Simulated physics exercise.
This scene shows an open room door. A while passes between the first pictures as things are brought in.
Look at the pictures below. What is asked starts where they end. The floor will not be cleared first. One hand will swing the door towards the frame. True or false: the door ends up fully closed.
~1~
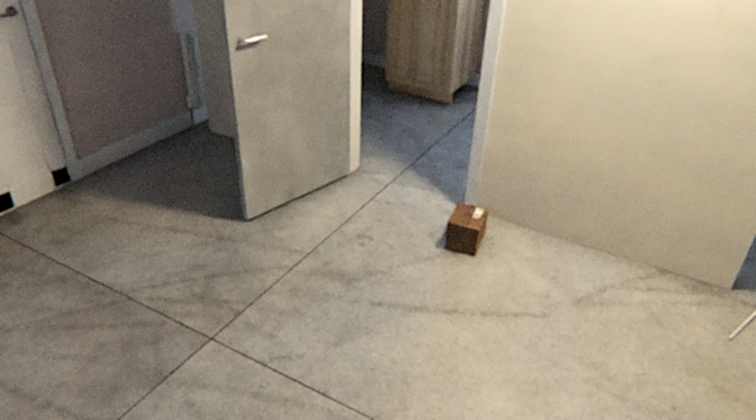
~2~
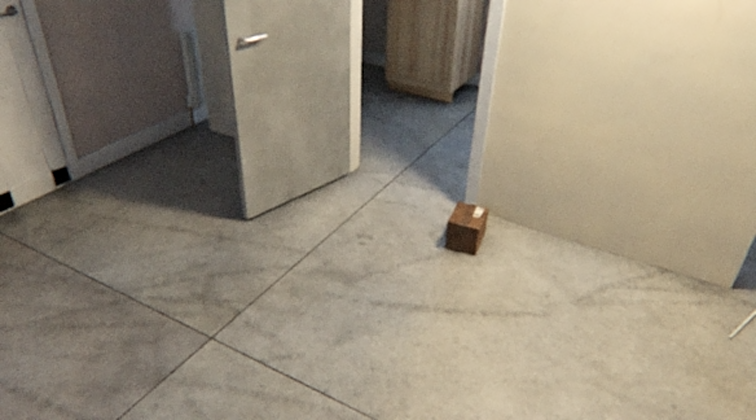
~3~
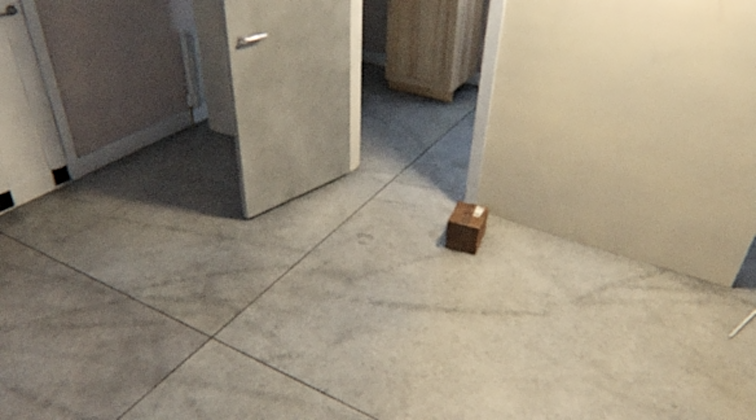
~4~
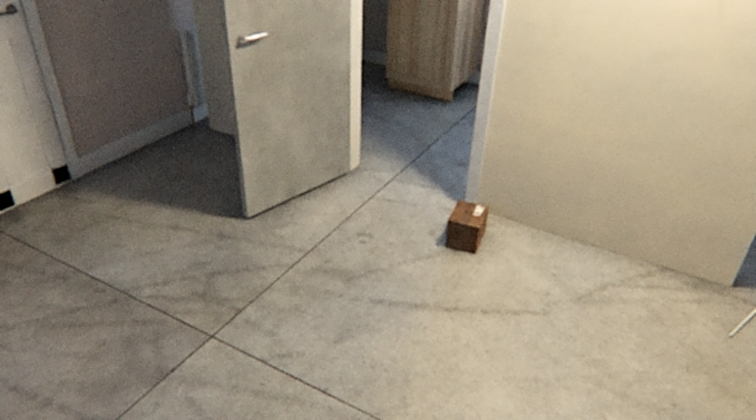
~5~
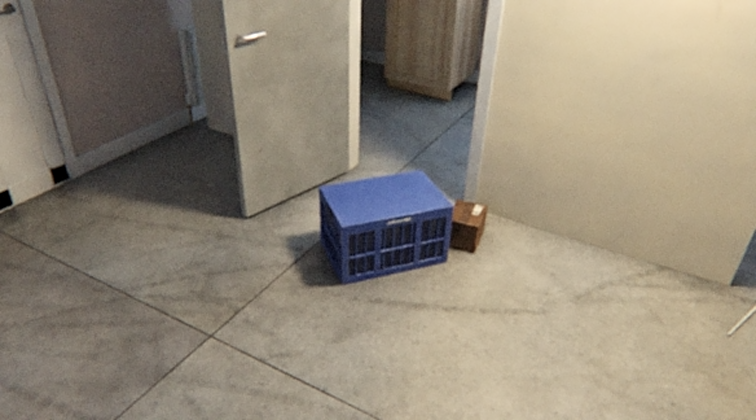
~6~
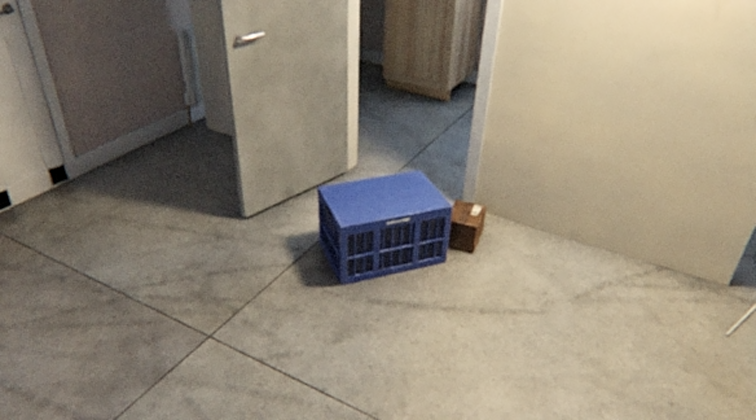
False.
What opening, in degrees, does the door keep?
It comes to about 70°.
Then, 0.40 s later than the last frame, open by 97°.
Then, 0.70 s later than the last frame, open by 81°.
Then, 0.90 s later than the last frame, open by 70°.
When it is over, open by 69°; both as before. End places, in pixels of the last picture, blue chest near (385, 225).
